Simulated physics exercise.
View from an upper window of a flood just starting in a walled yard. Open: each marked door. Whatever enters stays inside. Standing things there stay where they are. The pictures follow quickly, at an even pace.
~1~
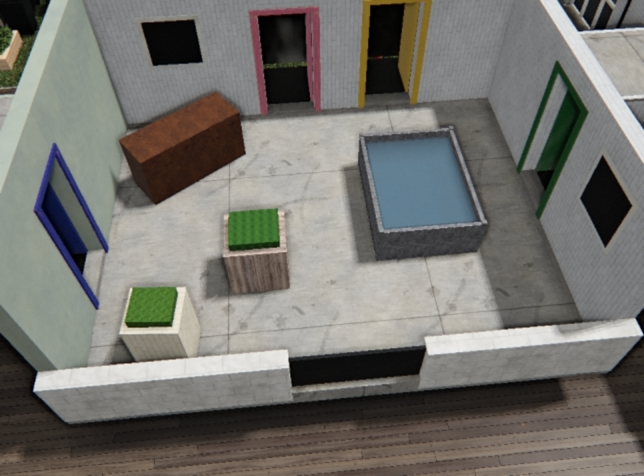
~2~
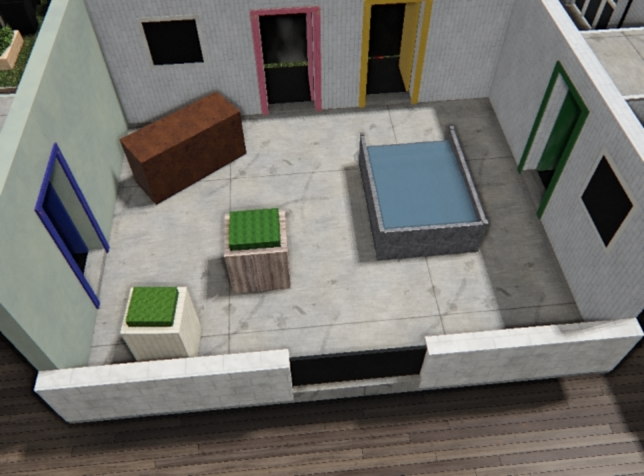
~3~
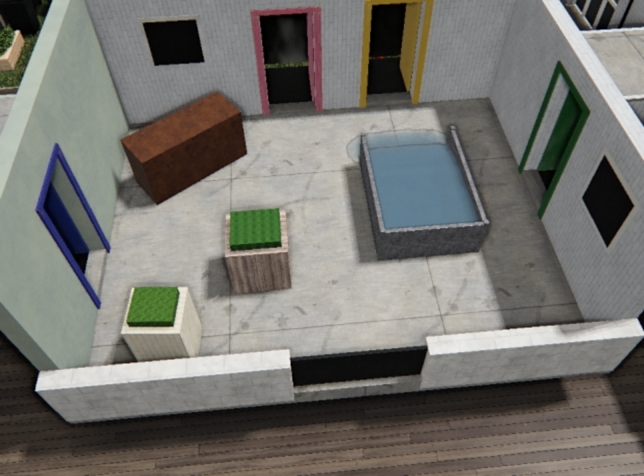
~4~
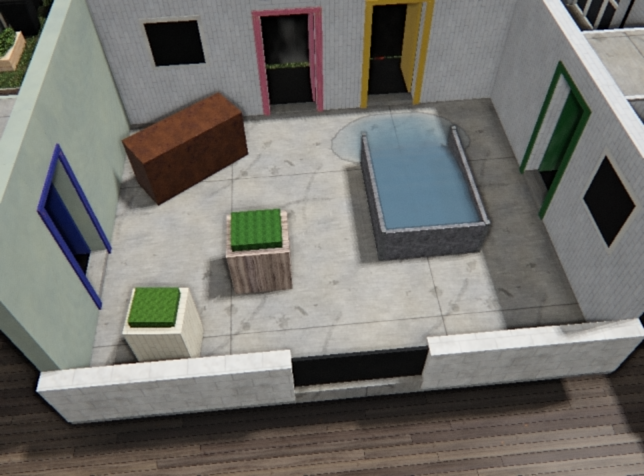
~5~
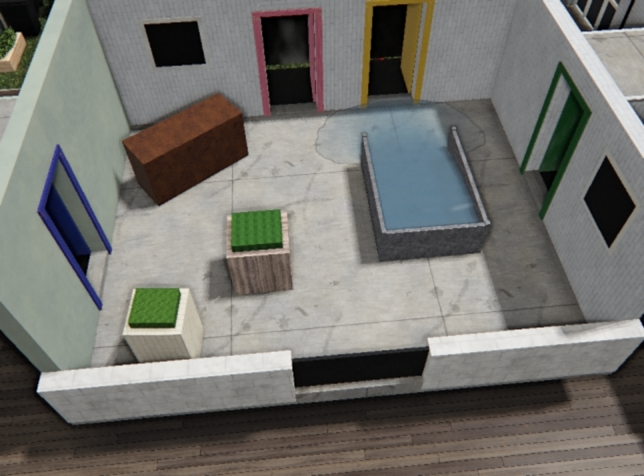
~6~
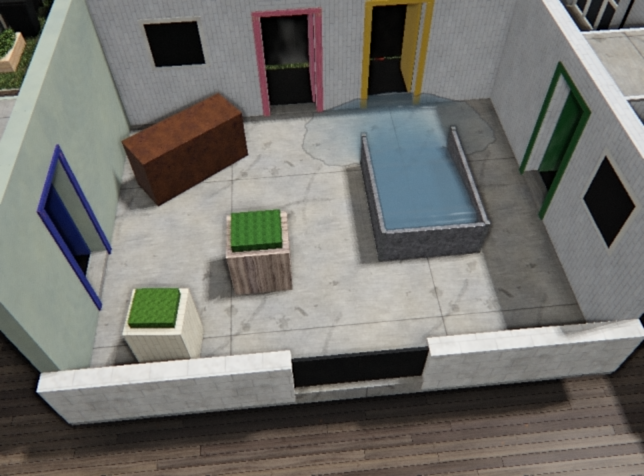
A grey stone tank of blue water stands right of centre in a walled yard, seen from high above. A brown block sits at the back left, two green-topped planters stand nearer, and pink, yellow, blue and green surrounds mark the doorways. The tank's far side opens, and water pours out, spreading across the pale floor towards the back wall in a widening sheet, while the view stays still.
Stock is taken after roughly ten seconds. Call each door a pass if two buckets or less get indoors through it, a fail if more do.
Green door: Pass, blue door: Pass, yellow door: Fail, pink door: Fail.
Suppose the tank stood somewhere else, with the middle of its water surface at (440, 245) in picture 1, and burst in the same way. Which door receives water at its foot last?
It's the door marked blue that is reached last.
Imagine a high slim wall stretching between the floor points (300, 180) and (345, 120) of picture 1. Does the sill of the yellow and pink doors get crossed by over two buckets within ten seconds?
With the barrier up, the yellow one goes past it and the pink one remains short of it.
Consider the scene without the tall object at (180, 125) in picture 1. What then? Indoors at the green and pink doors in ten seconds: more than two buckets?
Taking them singly, green door stays short while pink door overshoots.
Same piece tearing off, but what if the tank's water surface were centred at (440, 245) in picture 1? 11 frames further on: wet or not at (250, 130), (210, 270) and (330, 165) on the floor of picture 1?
Spot one is touched, spot two is not touched, spot three is touched.
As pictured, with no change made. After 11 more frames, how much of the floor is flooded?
It comes to roughly 25 in a hundred.
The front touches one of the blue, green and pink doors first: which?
The pink-painted one comes first.
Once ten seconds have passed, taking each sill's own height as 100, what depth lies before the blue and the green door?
Estimate, in order: 40 and 20 percent.
A moment on, water covers 15 % of the floor; the green door not reached, the blue door not reached, the yellow door far over two buckets in, the pink door under two buckets in.
Next, water covers 25 % of the floor; the green door not reached, the blue door not reached, the yellow door far over two buckets in, the pink door under two buckets in.
Then, water covers 45 % of the floor; the green door wet at the sill, nothing in, the blue door not reached, the yellow door far over two buckets in, the pink door over two buckets in.
Later, water covers 75 % of the floor; the green door wet at the sill, nothing in, the blue door wet at the sill, nothing in, the yellow door far over two buckets in, the pink door over two buckets in.
In the end, water covers 95 % of the floor; the green door wet at the sill, nothing in, the blue door wet at the sill, nothing in, the yellow door far over two buckets in, the pink door over two buckets in.
